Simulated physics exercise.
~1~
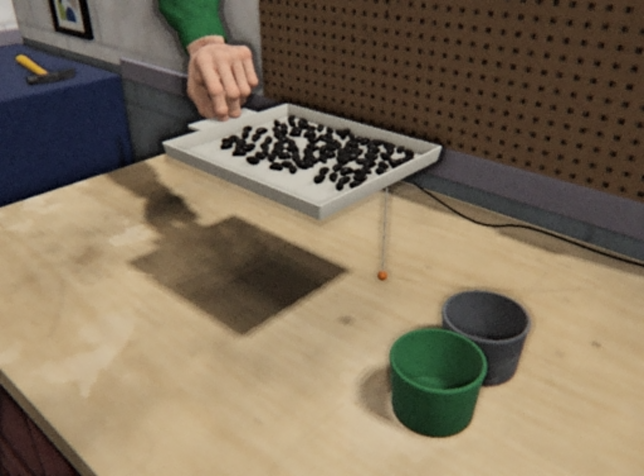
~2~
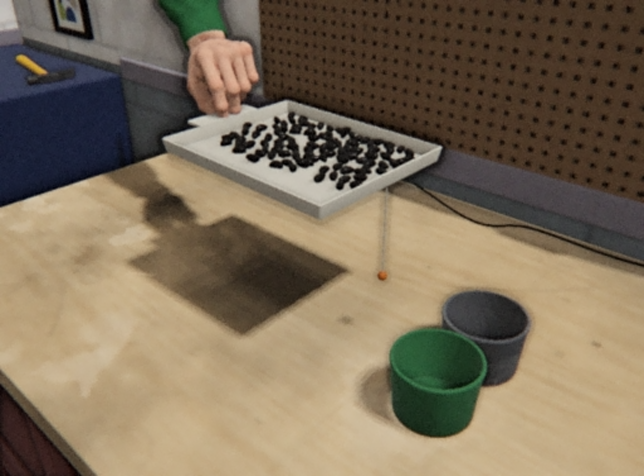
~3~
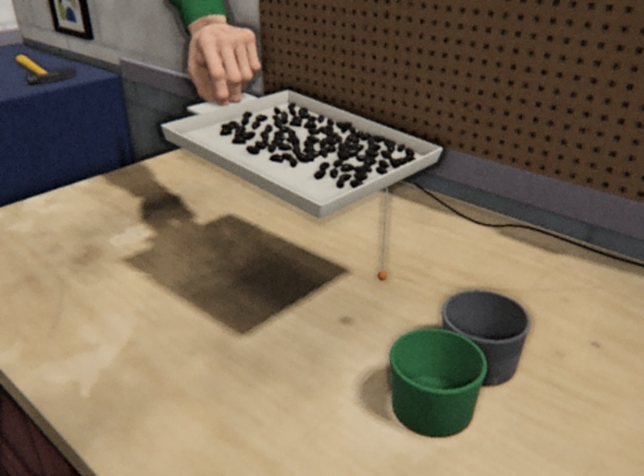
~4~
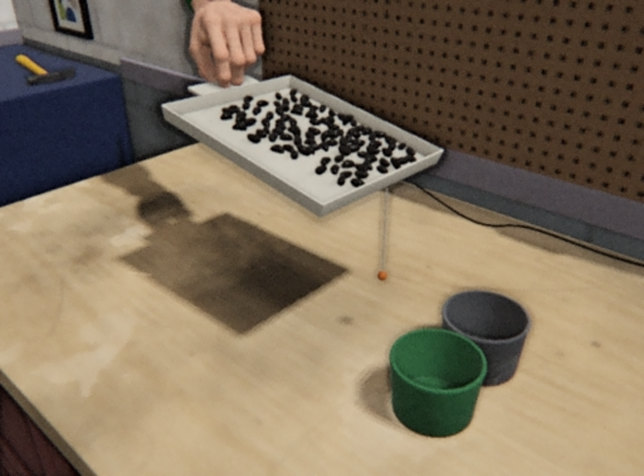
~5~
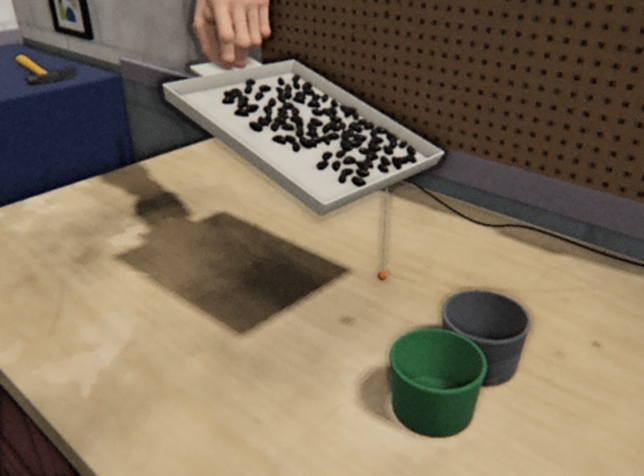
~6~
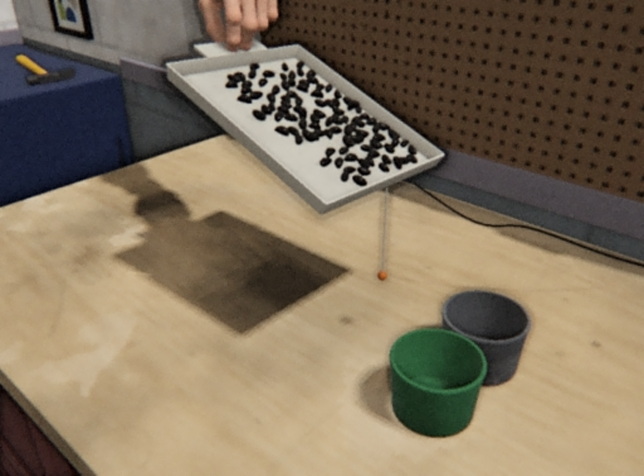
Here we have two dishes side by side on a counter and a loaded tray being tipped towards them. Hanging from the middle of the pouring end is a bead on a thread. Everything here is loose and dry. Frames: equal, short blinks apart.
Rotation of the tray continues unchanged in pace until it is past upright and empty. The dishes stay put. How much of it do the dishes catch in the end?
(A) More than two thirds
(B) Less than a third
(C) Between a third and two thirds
The answer is B.
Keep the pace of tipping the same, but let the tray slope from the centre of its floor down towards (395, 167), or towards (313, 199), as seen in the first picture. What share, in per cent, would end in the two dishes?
In turn, 0 percent and then 0 percent.
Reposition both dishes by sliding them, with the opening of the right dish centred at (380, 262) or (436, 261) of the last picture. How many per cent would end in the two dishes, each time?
Trial 1: 0 percent; trial 2: 40 percent.
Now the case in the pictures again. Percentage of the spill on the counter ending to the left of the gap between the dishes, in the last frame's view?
Close to 80 in a hundred.
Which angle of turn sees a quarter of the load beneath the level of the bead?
Around 115° of tilt.
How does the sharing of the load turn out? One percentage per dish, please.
Split in per cent - left dish 0, right dish 0.
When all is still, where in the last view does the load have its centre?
Resting centre, last picture - approx. (442, 329).
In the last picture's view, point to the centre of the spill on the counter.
Middle in the last view: Roughly (442, 327).
Soon after the last picture, tray tipped steeply; nearly all on the tray; a stray few in the air.
A little later, tray tipped past a quarter turn; nearly all on the tray; a stray few in the right dish; a small part outside both.
Later still, tray tipped past a quarter turn; a stray few in the left dish; a stray few in the right dish; nearly all outside both.
At rest, tray tipped past a quarter turn; a stray few in the left dish; a stray few in the right dish; nearly all outside both.
